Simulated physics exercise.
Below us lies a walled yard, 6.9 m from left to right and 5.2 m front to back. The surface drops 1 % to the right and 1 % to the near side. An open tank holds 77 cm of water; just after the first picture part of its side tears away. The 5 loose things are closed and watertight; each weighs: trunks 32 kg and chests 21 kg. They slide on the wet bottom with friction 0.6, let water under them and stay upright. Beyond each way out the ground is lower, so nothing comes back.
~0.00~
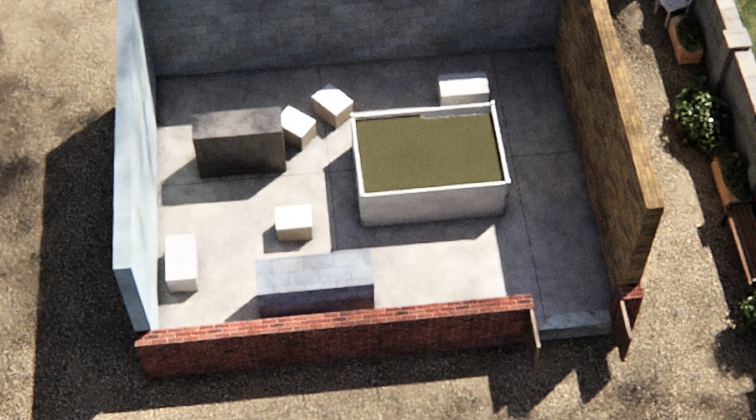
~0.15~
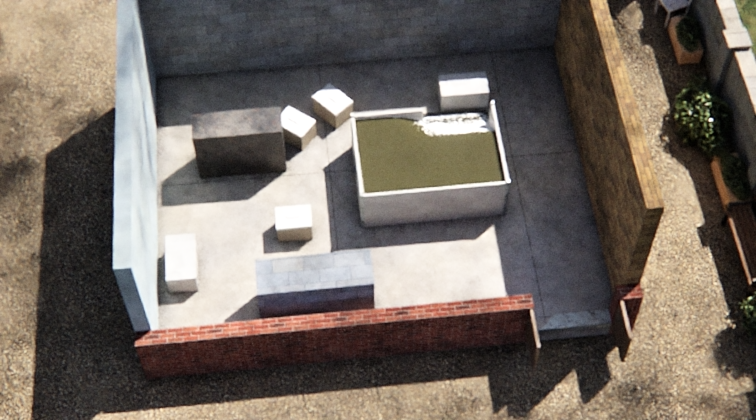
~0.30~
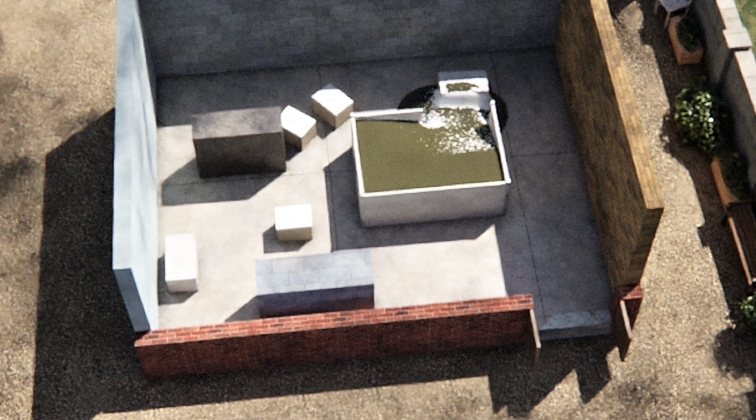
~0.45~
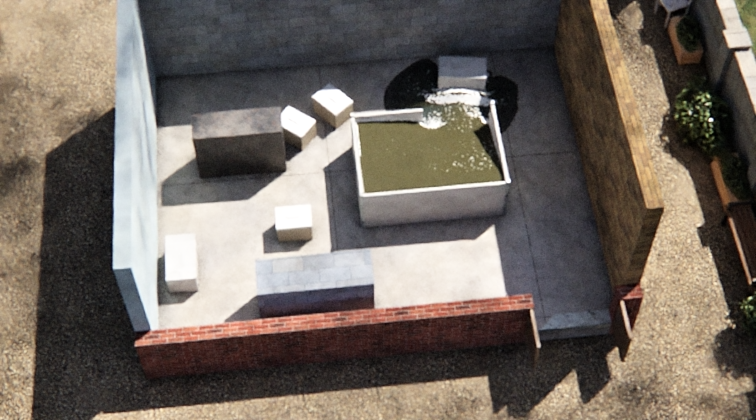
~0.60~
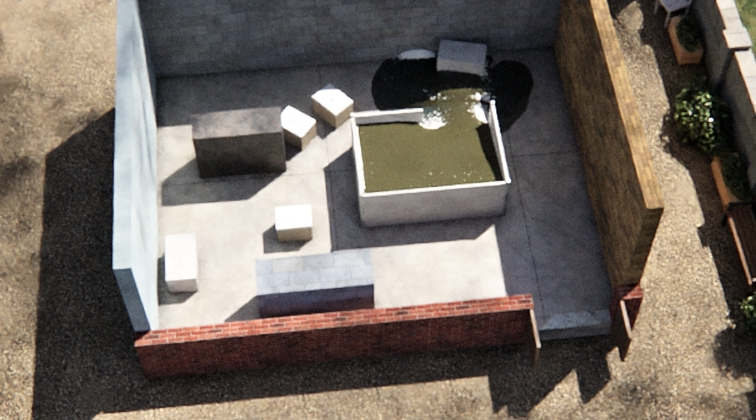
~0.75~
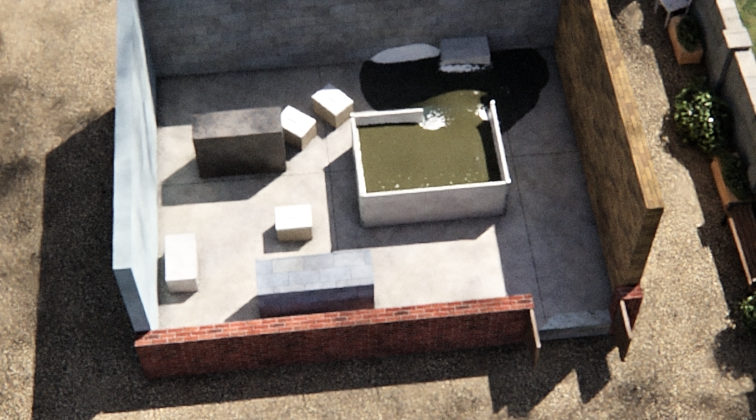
In a walled yard, water bursts through a tank's far side and pushes one block backward.
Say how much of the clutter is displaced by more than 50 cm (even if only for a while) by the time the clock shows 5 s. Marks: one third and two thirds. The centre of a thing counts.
That comes to not even a third.
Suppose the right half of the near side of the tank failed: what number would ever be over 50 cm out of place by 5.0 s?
Then 0.
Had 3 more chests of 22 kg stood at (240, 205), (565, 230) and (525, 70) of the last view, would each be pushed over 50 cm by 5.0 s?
In turn: Short of it, past it, over.
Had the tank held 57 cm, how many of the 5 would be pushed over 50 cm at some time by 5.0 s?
In that case 1 of them.
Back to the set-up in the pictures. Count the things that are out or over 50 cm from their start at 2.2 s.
1 of them.
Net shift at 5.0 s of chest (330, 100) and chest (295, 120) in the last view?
In turn: 30 cm, 0 cm.
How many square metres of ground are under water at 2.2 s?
About 15 m2.
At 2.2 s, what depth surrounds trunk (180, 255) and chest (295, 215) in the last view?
Roughly 0 and 0 cm.
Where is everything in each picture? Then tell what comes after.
In the first frame, a trunk at (464, 84), on the bottom; a trunk at (180, 256) rests on the ground; water covers 3.3 m2; 0 of 5 have shifted.
In the second frame, a trunk at (464, 84) rests on the ground; a trunk at (180, 256), on the bottom; 4.1 m2 under water; 0 of 5 have shifted.
In the third frame, a trunk at (463, 82), on the bottom, 4 cm from its start; a trunk at (180, 256), on the bottom; 4.9 m2 under water; 0 of 5 have shifted.
In the fourth frame, a trunk at (463, 67), on the bottom, 33 cm from its start; a trunk at (180, 256) rests on the ground; 6.0 m2 under water; 1 of 5 have shifted.
In the fifth frame, a trunk at (462, 52) rests on the ground, 69 cm from its start; a trunk at (180, 256) rests on the ground; 7.1 m2 under water; 1 of 5 have shifted.
In the sixth frame, a trunk at (465, 48) rests on the ground, 79 cm from its start; a trunk at (180, 256), on the bottom; 8.0 m2 under water; 1 of 5 have shifted.
After 1.1 s 1 of 5 are over 50 cm from their spots; 1 afloat.
After 2.2 s 1 of 5 are over 50 cm from their spots; 1 afloat.
After 3.5 s 1 of 5 are over 50 cm from their spots; 1 afloat.
After 5.0 s 1 of 5 are over 50 cm from their spots, and 1 have been at some point; 0 afloat.
